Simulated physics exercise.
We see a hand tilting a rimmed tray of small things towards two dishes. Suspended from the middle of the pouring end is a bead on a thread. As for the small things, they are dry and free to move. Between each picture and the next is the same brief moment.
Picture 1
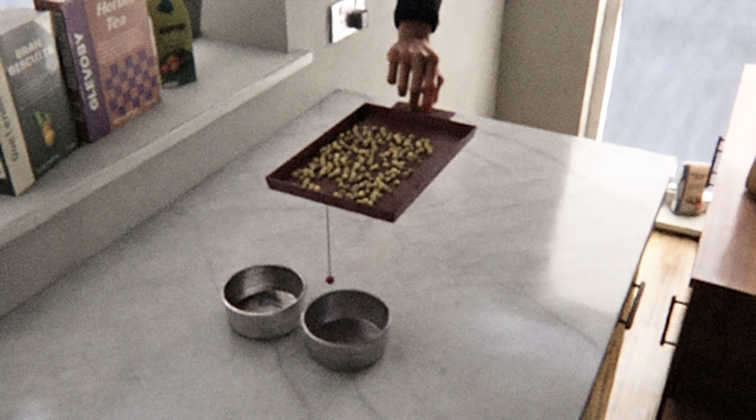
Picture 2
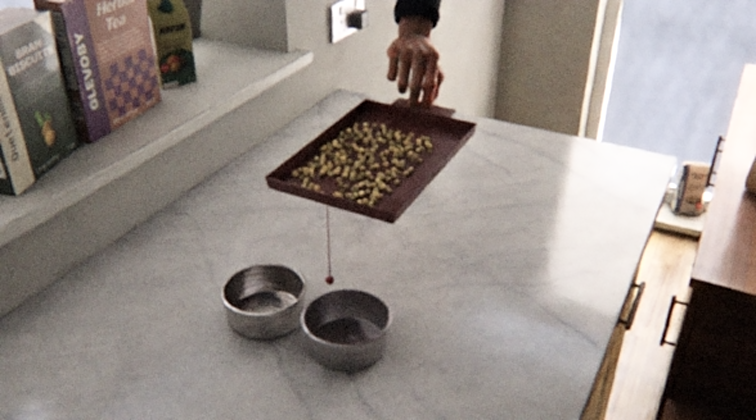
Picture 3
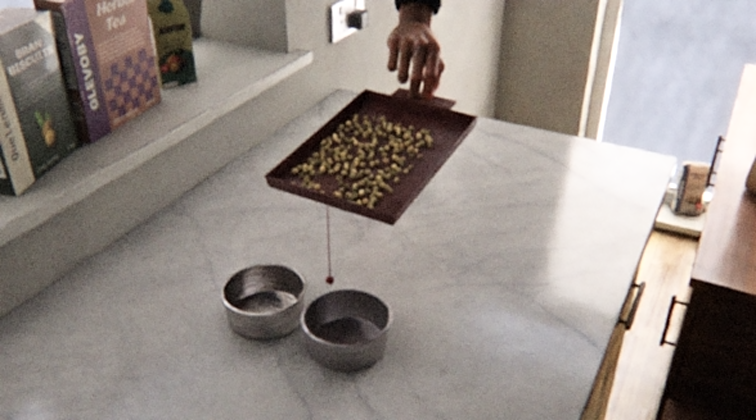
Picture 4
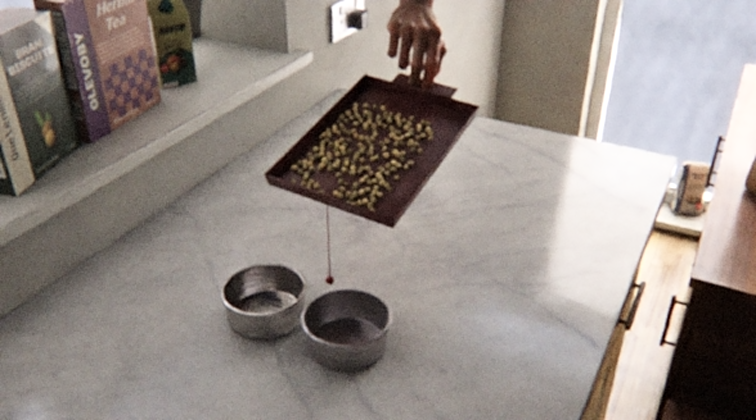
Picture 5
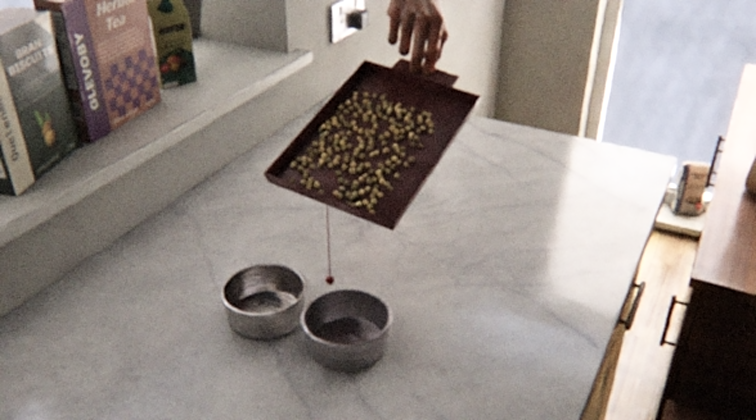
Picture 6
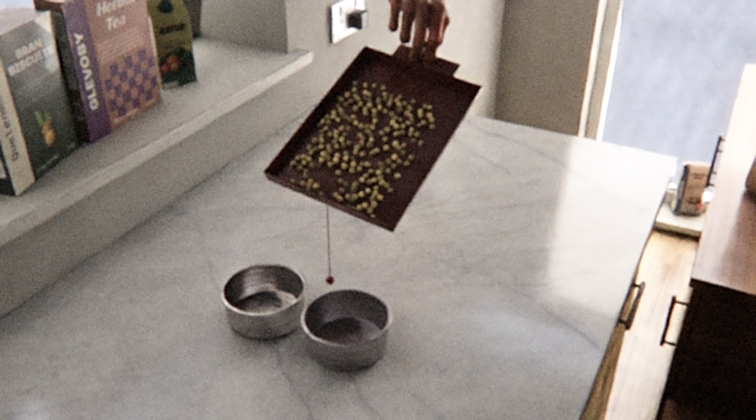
Dark rimmed tray of small greenish beans tilting gradually, a hand raising its far end above two metal dishes on marble.
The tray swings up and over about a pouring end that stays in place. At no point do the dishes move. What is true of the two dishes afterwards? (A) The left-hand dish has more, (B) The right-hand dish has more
B.
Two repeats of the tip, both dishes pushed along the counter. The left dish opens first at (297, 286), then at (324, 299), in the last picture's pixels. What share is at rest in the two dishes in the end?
90 % for the first, 70 % for the second.
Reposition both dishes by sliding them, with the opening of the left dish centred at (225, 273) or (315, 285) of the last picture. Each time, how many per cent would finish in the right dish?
Trial 1 around 10 percent, trial 2 around 80 percent.
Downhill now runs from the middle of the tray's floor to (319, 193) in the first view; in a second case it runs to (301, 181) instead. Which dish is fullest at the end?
Results - the dish on the left side first, the dish on the left side second.
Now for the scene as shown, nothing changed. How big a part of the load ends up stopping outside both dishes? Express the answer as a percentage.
Estimated share: About 40 %.
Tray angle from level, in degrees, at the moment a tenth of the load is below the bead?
About 75 degrees.
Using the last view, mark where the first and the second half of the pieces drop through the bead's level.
Starting near (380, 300), moving on to near (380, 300).
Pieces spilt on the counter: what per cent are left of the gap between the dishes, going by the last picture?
It amounts to some 0 percent.
Soon after the last picture, tray tipped steeply; nearly all on the tray; a stray few in the right dish; a small part in the air.
A little later, tray tipped past a quarter turn; about two thirds on the tray; a small part in the right dish; a small part outside both; a small part in the air.
Later still, tray tipped past a quarter turn; about half in the right dish; about half outside both.
At rest, tray tipped past a quarter turn; about half in the right dish; none in the left dish; about half outside both.
